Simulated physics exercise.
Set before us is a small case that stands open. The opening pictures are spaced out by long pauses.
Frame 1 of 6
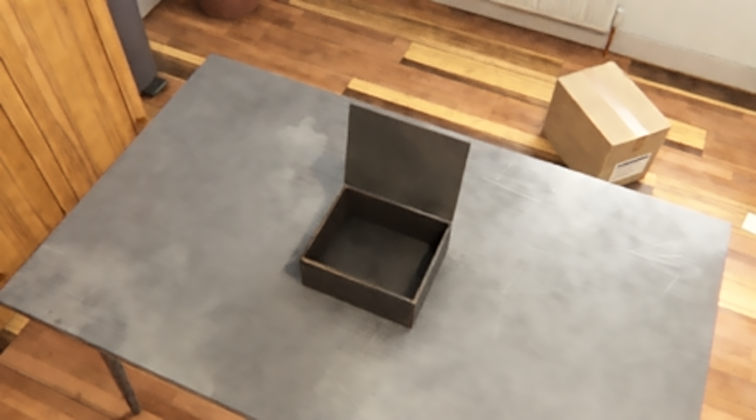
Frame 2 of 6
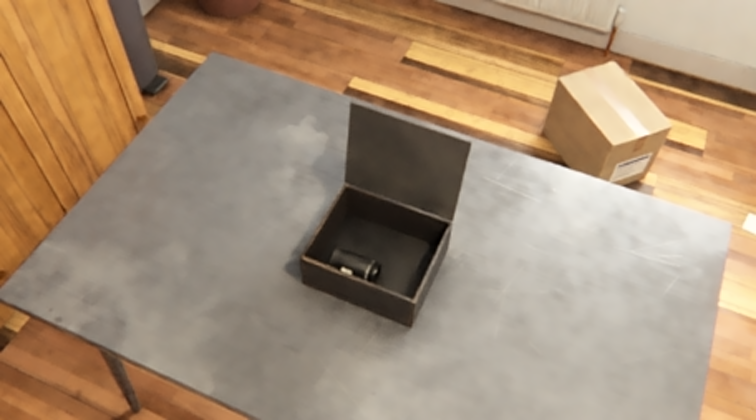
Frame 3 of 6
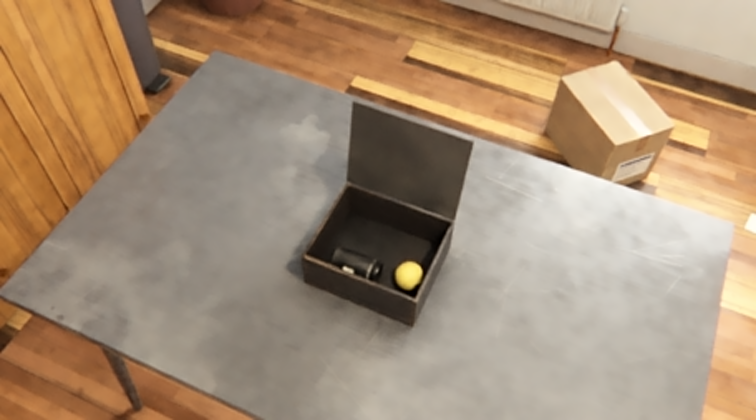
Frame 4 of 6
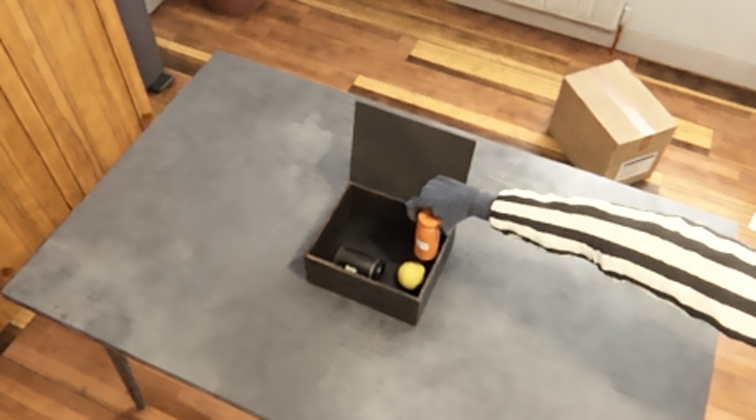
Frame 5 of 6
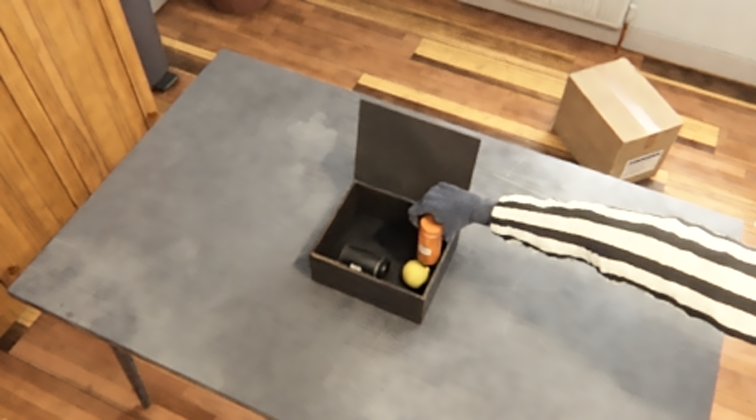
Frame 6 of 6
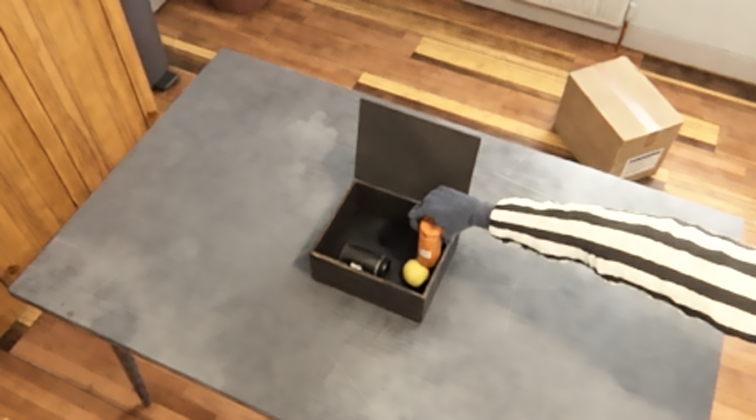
A dark-gloved hand in a cream-and-black striped sleeve reaches in from the right over a grey table, seen from above in a wood-floored room with a cardboard box behind. An open black case, empty at first, then holds a black cylindrical object at left and a yellow ball at right. The hand lowers an orange shaker into its right side, still gripping it, while the view drifts very slightly.
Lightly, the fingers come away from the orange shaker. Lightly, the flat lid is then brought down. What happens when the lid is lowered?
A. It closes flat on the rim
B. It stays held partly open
A, it closes flat on the rim.
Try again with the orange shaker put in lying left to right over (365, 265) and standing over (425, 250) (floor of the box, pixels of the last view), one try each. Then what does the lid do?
On the first go the lid settles shut, and on the second go it remains open a bit.
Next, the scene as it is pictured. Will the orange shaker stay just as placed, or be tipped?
In the end, it winds up askew.
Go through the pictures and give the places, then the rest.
In the first frame, the last thing is not in view yet.
In the second frame, the last thing is not in view yet; black shaker (356, 266).
In the third frame, the last thing is not in view yet; black shaker (357, 265).
In the fourth frame, coming down; orange shaker (428, 234); black shaker (360, 265).
In the fifth frame, coming down; orange shaker (430, 239); black shaker (365, 263).
In the sixth frame, put in, still held; orange shaker (430, 242); black shaker (365, 262).
Then, 0.50 s on from there, orange shaker on its side near (420, 257); yellow lemon shifted about its own width.
Then, 1.50 s on from there, lid 66° above the rim; orange shaker on its side near (414, 254); yellow lemon shifted about its own width.
Then, 1.90 s on from there, lid 20° above the rim; orange shaker on its side near (414, 255); yellow lemon shifted about its own width.
In the end, lid shut; toppled in the box, orange shaker; moved from the start, yellow lemon; black shaker unmoved. At the end, from the last picture's camera, orange shaker near (415, 255).
